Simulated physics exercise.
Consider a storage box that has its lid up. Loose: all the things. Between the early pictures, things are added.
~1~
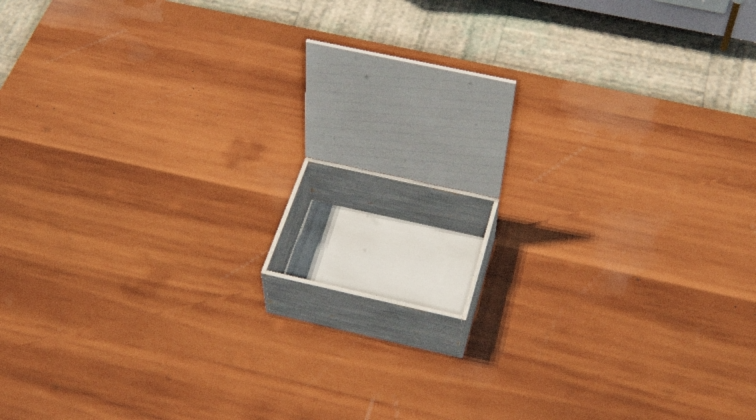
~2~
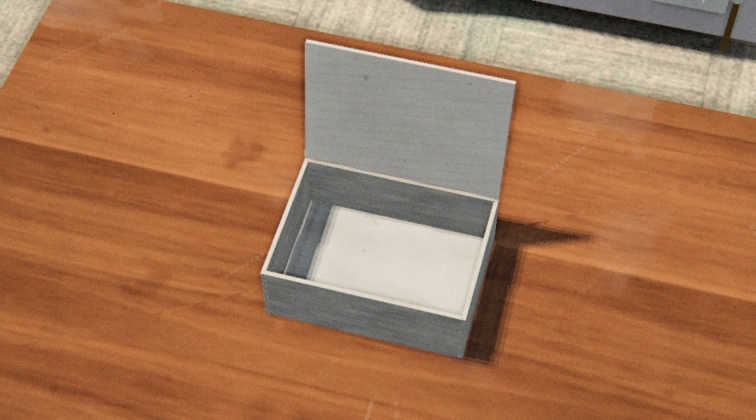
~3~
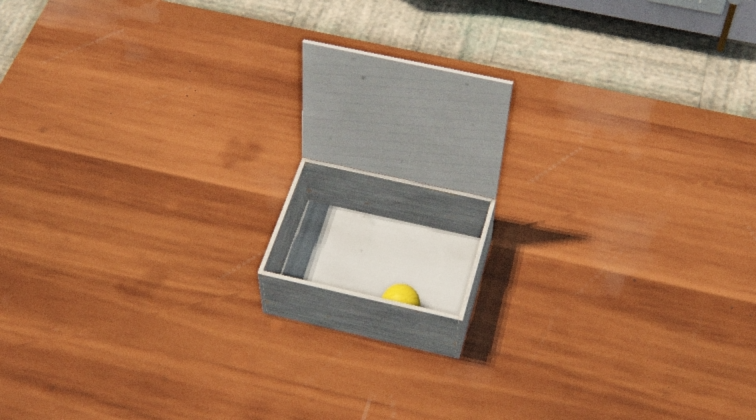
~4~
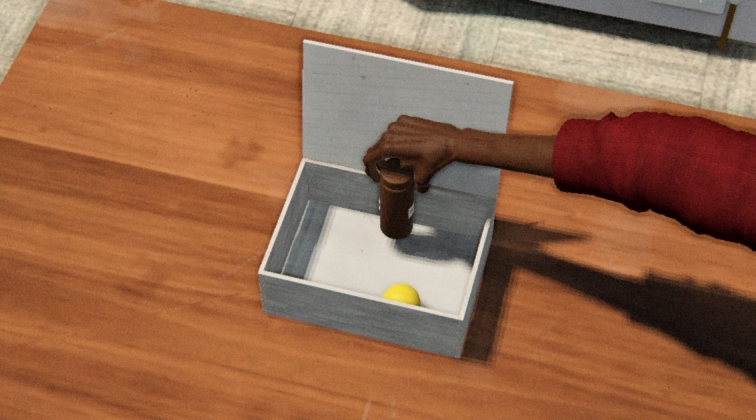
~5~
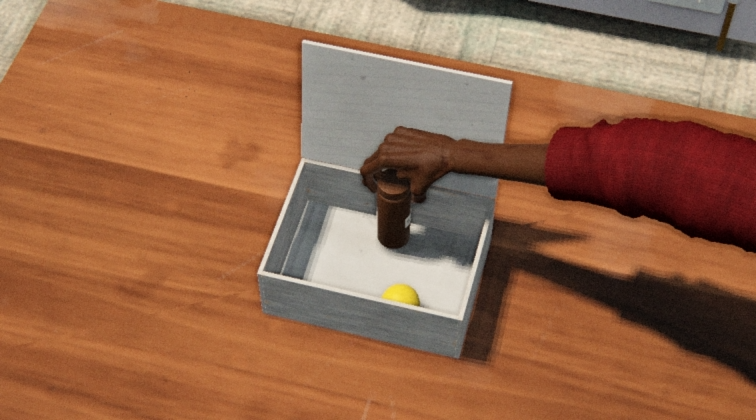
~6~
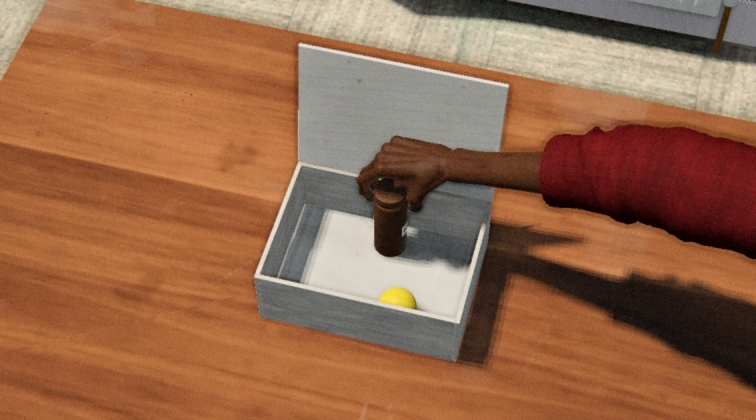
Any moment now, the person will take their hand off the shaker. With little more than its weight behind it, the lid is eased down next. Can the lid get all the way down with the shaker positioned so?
Yes, the lid gets all the way down.
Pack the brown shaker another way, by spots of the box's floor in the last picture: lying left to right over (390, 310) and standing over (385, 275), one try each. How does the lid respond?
Case one: Lid down; case two: Lid left up.
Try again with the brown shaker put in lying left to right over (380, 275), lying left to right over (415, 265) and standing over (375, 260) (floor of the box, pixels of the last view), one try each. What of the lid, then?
On try one it fits down fine; on try two it fits down fine; on try three it won't go down.
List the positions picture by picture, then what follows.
In the first picture, the last thing is not in view yet.
In the second picture, the last thing is not in view yet.
In the third picture, the last thing is not in view yet.
In the fourth picture, on its way; brown shaker (397, 199).
In the fifth picture, on its way; brown shaker (394, 209).
In the sixth picture, in place under the hand; brown shaker (391, 218).
Then, 1.30 s on from there, lid 79° above the rim.
Then, 1.90 s on from there, lid 32° above the rim; brown shaker turned 23° from how it was put near (386, 231).
Then, 2.10 s on from there, lid 7° above the rim; brown shaker turned 73° from how it was put near (374, 273).
Then, 2.40 s on from there, lid shut; brown shaker on its side near (330, 267); yellow lemon shifted a little.
In the end, lid shut; toppled in the box, brown shaker; moved from the start, yellow lemon. At the end, from the last picture's camera, brown shaker near (302, 257).
